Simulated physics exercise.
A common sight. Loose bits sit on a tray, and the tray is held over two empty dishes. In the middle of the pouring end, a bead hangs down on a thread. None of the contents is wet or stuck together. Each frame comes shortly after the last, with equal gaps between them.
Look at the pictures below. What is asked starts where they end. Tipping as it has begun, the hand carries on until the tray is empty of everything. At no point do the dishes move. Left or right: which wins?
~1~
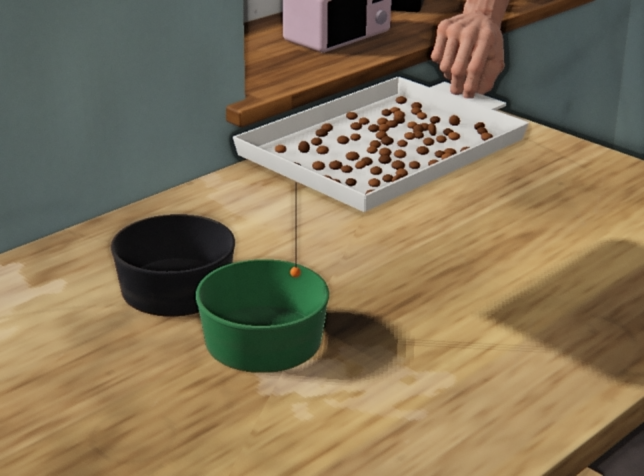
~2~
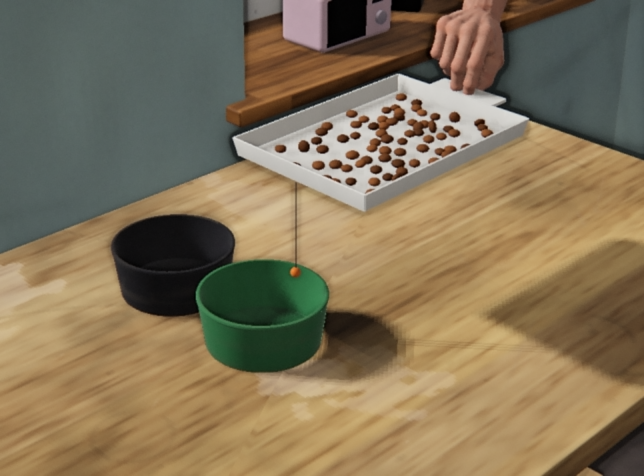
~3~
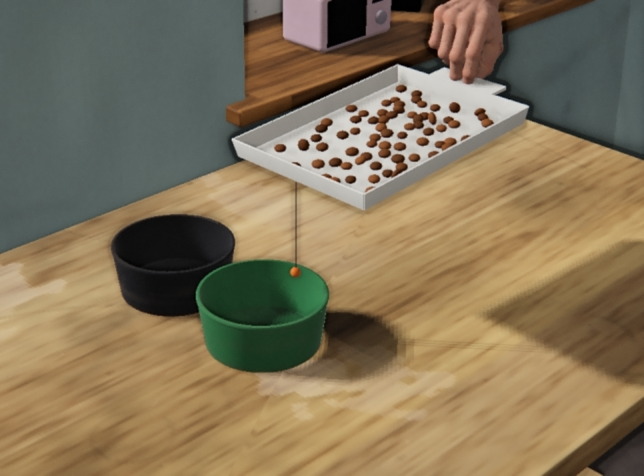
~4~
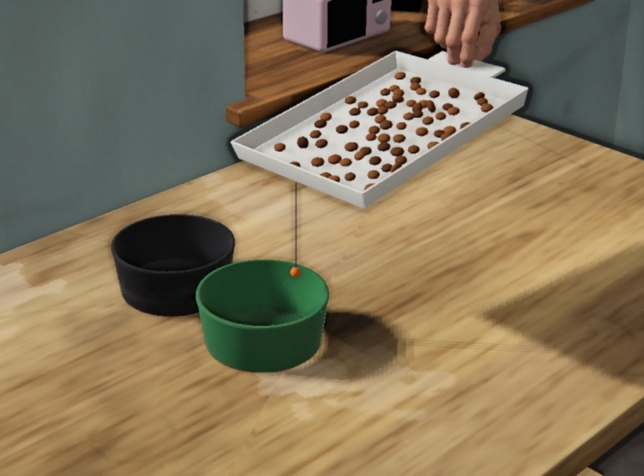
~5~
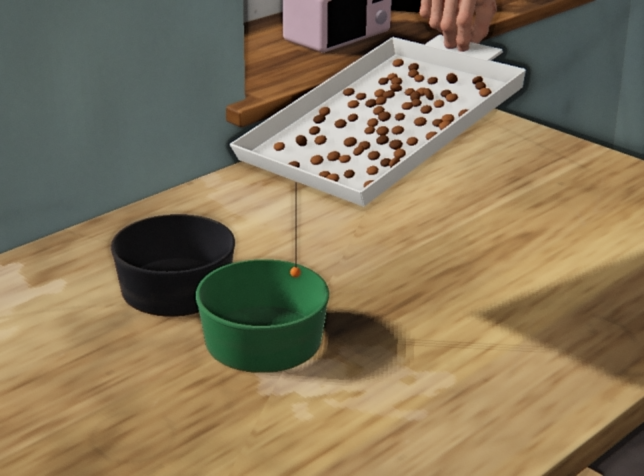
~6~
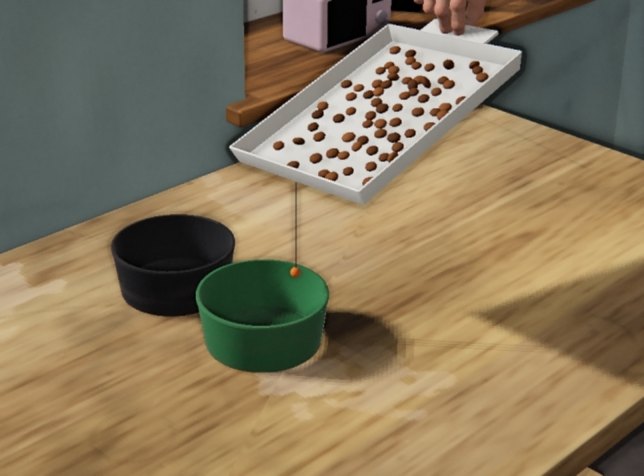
The right dish.
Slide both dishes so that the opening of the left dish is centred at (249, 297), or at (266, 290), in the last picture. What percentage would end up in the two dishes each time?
First 70 %, then 70 %.
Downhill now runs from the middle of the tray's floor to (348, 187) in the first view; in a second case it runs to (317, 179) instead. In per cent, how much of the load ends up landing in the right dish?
Somewhere close to 20 % the first time, 60 % the second.
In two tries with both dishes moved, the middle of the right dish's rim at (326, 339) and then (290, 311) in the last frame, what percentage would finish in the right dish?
You'd get 0 in a hundred the first time and 30 in a hundred the second.
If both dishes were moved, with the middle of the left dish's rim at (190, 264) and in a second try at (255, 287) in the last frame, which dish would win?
First try: The leftmost dish. Second try: The leftmost dish.
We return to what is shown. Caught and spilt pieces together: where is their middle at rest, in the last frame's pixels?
Somewhere around (242, 325) in the final view.
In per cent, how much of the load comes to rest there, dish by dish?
Per hundred pieces: Left dish roughly 10, right dish roughly 70.
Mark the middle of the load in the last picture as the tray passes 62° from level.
Close to (286, 151).
Soon, tray tipped steeply; all on the tray.
A while on, tray tipped past a quarter turn; most on the tray; a small part in the right dish; a stray few in the left dish; a stray few outside both; a small part in the air.
Towards the end, tray tipped past a quarter turn; about two thirds in the right dish; a small part in the left dish; about a quarter outside both.
Finally, tray tipped past a quarter turn; about two thirds in the right dish; a small part in the left dish; about a quarter outside both.
